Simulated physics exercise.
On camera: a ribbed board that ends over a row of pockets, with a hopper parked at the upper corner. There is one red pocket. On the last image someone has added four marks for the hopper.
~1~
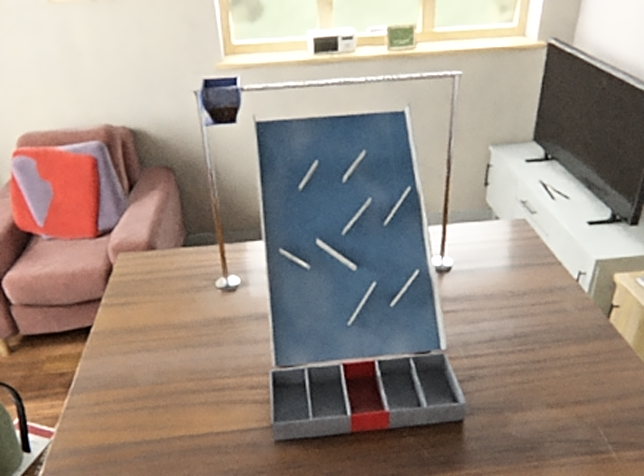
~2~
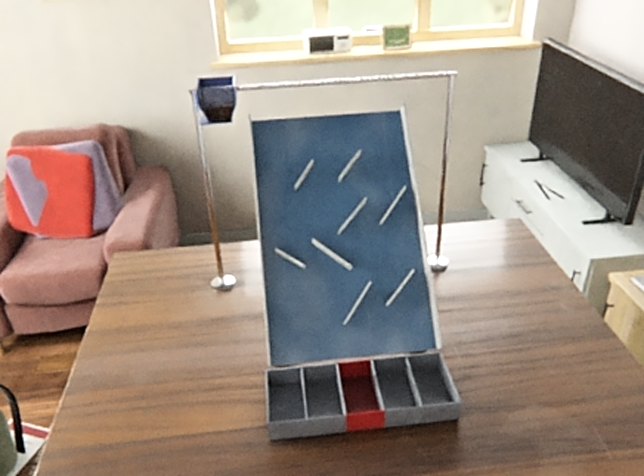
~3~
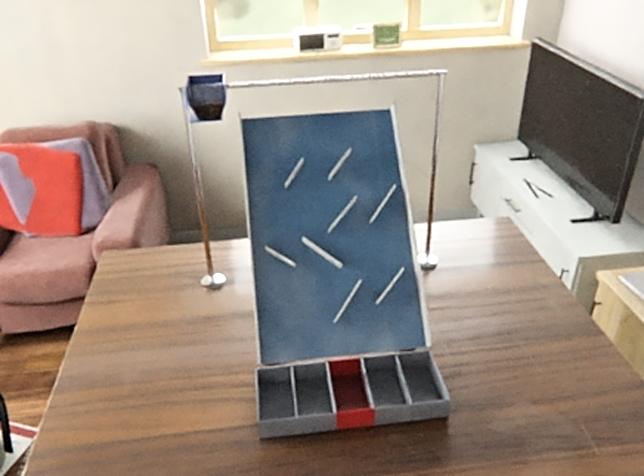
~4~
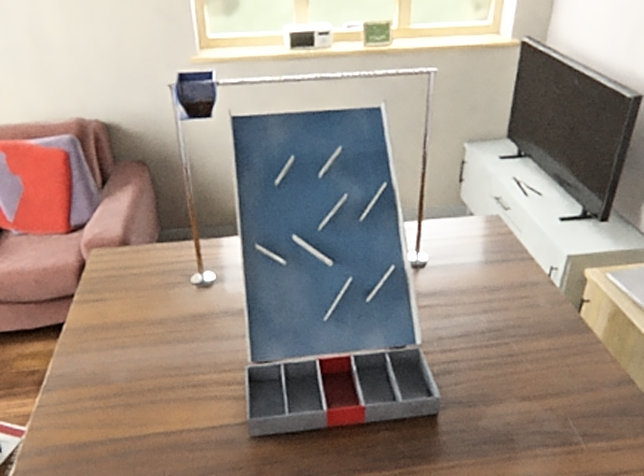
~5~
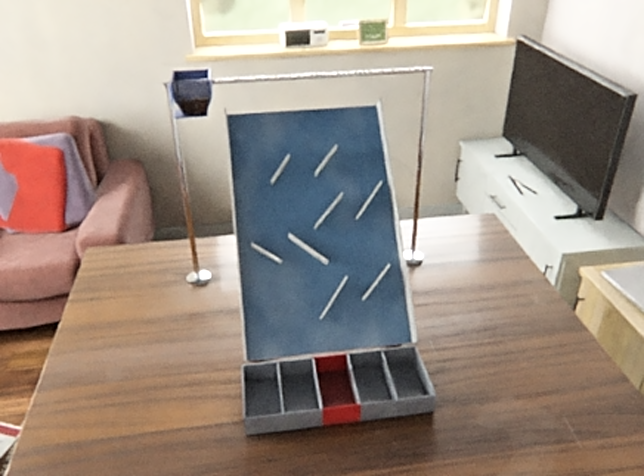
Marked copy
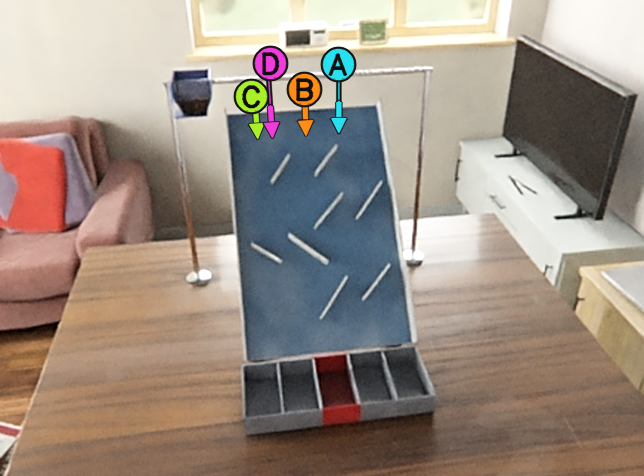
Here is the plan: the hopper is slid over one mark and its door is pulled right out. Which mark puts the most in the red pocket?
B is best.
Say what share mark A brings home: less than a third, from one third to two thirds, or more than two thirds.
Less than a third.
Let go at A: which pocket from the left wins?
It is the second one.
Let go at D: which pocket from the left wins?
The first from the left.
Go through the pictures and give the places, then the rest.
In the first frame, hopper (227, 113), chocolate balls, door shut.
In the second frame, ribs (295, 186) to (313, 160), (340, 177) to (360, 150), (340, 231) to (366, 198).
In the third frame, ribs (372, 220) to (396, 185), (265, 247) to (295, 264), (303, 237) to (342, 265).
In the fourth frame, ribs (326, 319) to (351, 278), (369, 299) to (394, 266).
In the fifth frame, red pocket (342, 414), number 3 of 5 from the left.
On the marked copy, mark A meets the board at (338, 127); mark B meets the board at (305, 130); mark C meets the board at (257, 133); mark D meets the board at (272, 132).
For mark A, about a tenth in the red pocket, roughly two thirds in other pockets, about a tenth outside the box.
For mark B, roughly a third in the red pocket, roughly half in other pockets, about a tenth outside the box.
For mark C, about a tenth in the red pocket, roughly two thirds in other pockets, roughly a quarter outside the box.
For mark D, about a tenth in the red pocket, roughly two thirds in other pockets, roughly a quarter outside the box.
